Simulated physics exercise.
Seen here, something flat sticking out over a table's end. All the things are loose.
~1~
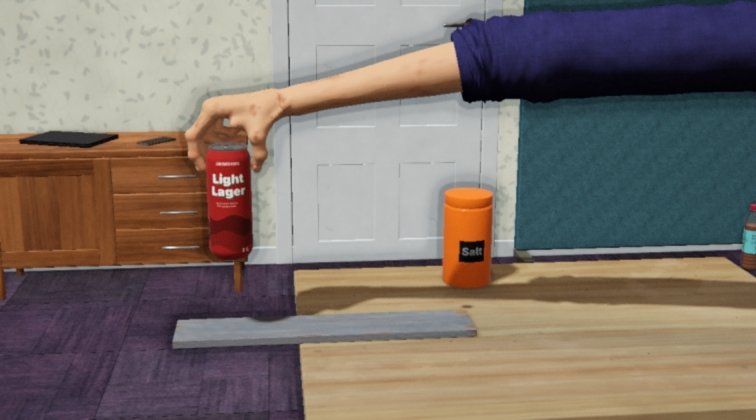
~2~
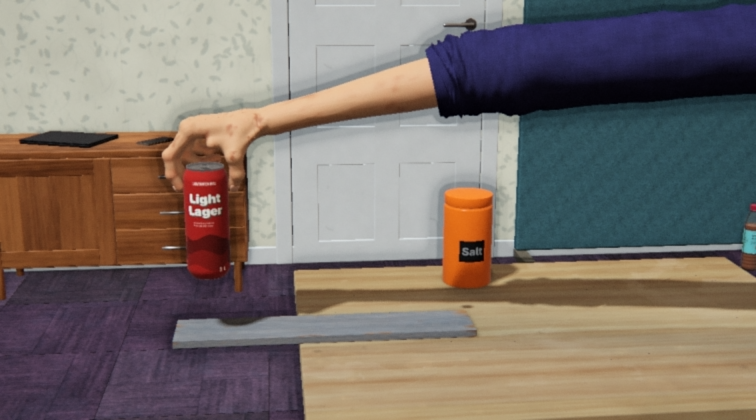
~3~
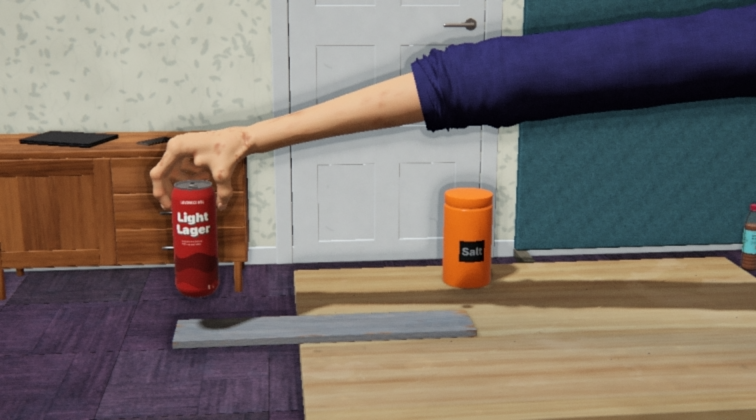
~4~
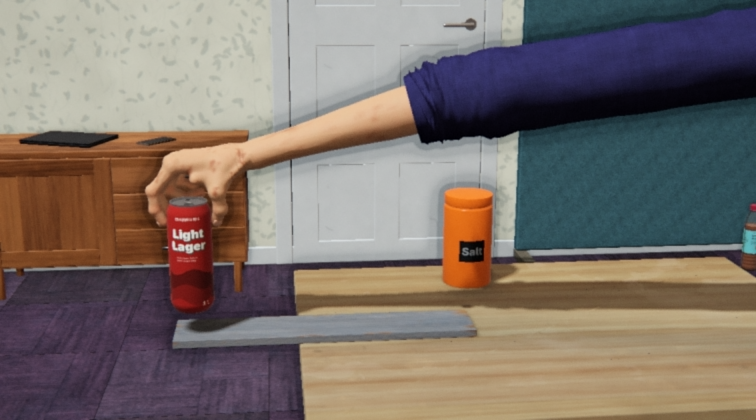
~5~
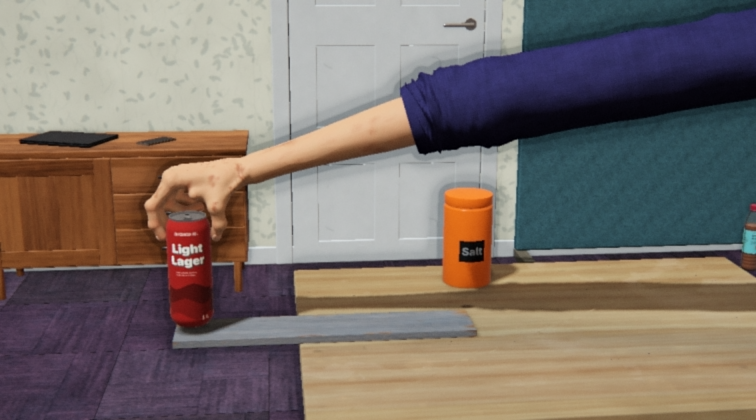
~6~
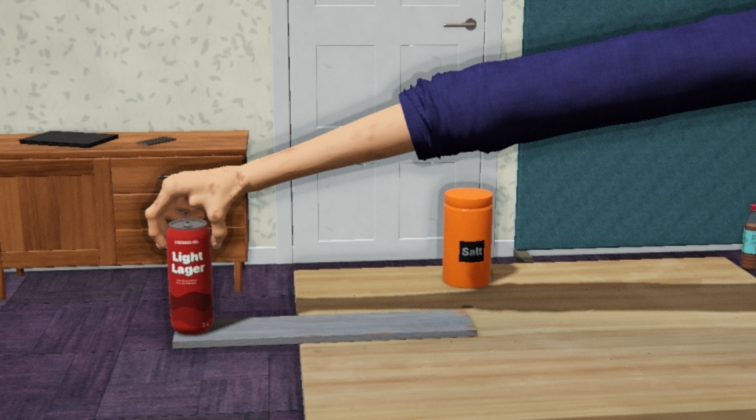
The clip opens with a hand holding a red can in the air left of an orange salt jar, near a flat gray board jutting past a wooden table's left edge. The arm lowers the can, drifting slightly left, until it sits under the hand on the board's outer end.
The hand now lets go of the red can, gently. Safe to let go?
The board comes down.
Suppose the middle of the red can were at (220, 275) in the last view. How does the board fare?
Then it tips off the edge.
Then, 0.40 s on from there, red can now down on the floor or falling; grey board turned 64° from how it was put.
Then, 0.60 s on from there, grey board now down on the floor or falling.
Then, 0.80 s on from there, things are still on the move.
In the end, down on the floor or falling, red can and grey board; orange jar unmoved. The board tips off the edge.
